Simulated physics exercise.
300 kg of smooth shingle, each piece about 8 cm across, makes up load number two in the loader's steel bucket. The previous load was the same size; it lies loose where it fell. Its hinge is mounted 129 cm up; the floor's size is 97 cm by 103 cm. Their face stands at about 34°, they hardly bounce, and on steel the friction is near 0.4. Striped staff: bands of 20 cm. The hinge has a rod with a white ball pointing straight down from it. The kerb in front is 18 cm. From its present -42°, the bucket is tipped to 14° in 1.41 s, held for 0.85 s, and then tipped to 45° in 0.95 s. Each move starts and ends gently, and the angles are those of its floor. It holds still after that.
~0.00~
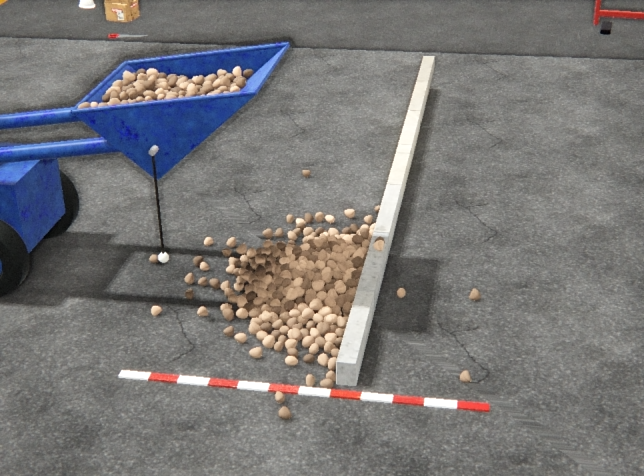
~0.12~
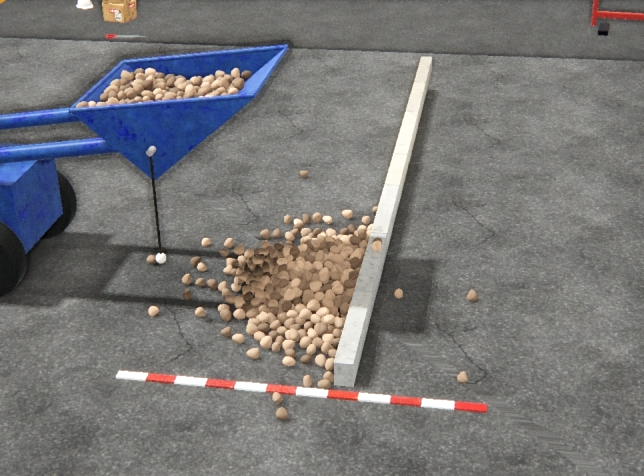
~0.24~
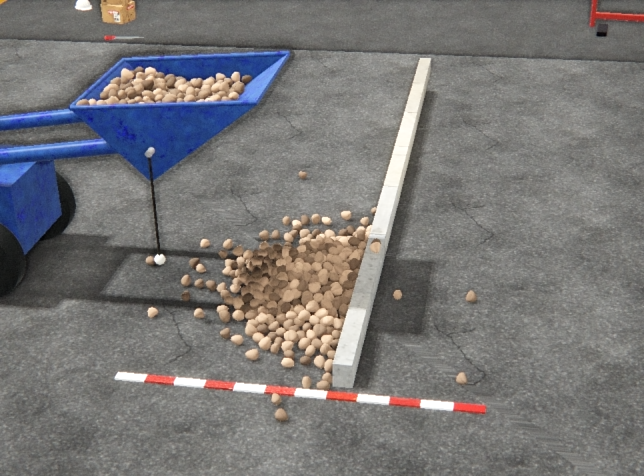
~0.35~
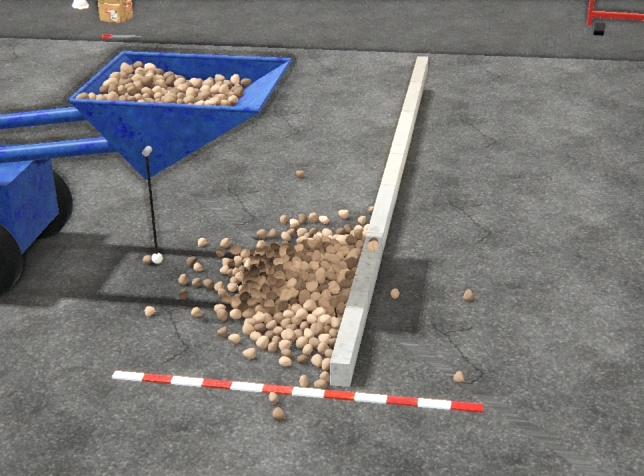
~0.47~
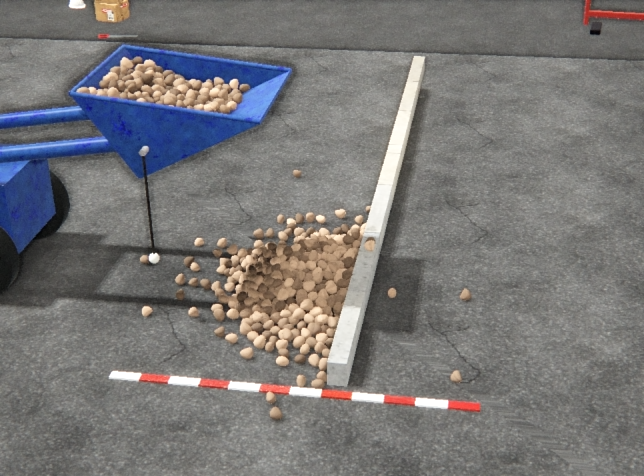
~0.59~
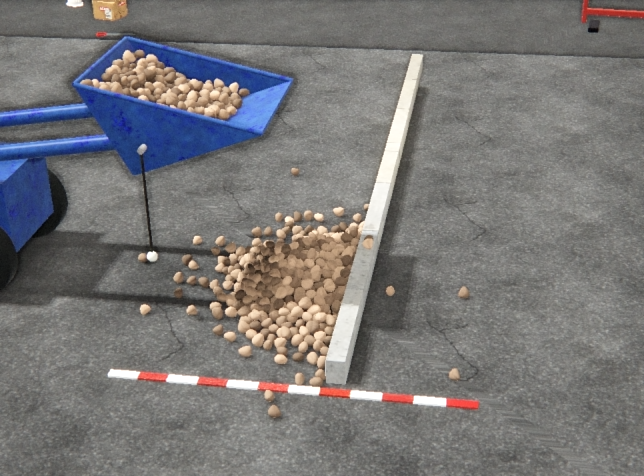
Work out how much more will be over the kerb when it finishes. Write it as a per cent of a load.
Around 7 out of 100.
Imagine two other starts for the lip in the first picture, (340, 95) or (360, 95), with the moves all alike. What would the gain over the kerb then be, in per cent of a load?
I'd expect near 75 per cent first and near 90 per cent next.
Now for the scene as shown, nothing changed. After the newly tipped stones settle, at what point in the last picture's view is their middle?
I'd put their centre close to (299, 264).
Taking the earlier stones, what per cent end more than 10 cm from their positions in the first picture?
Roughly 10 % of them.
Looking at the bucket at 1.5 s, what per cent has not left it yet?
100 % still inside.
After 1.1 s the floor is at 5°; in per cent of one load, 100 in the bucket, 99 on this side of the kerb, 1 over the kerb; the foremost stones are at (382, 293).
After 1.5 s the floor is at 14°; in per cent of one load, 100 in the bucket, 100 on this side of the kerb, 1 over the kerb; the foremost stones are at (382, 293).
After 3.7 s the floor is at 45°; in per cent of one load, 0 in the bucket, 192 on this side of the kerb, 8 over the kerb; the foremost stones are at (475, 322).
After 6.3 s the floor is at 45°; in per cent of one load, 0 in the bucket, 192 on this side of the kerb, 8 over the kerb; the foremost stones are at (476, 323). Net gain over the kerb, 7.
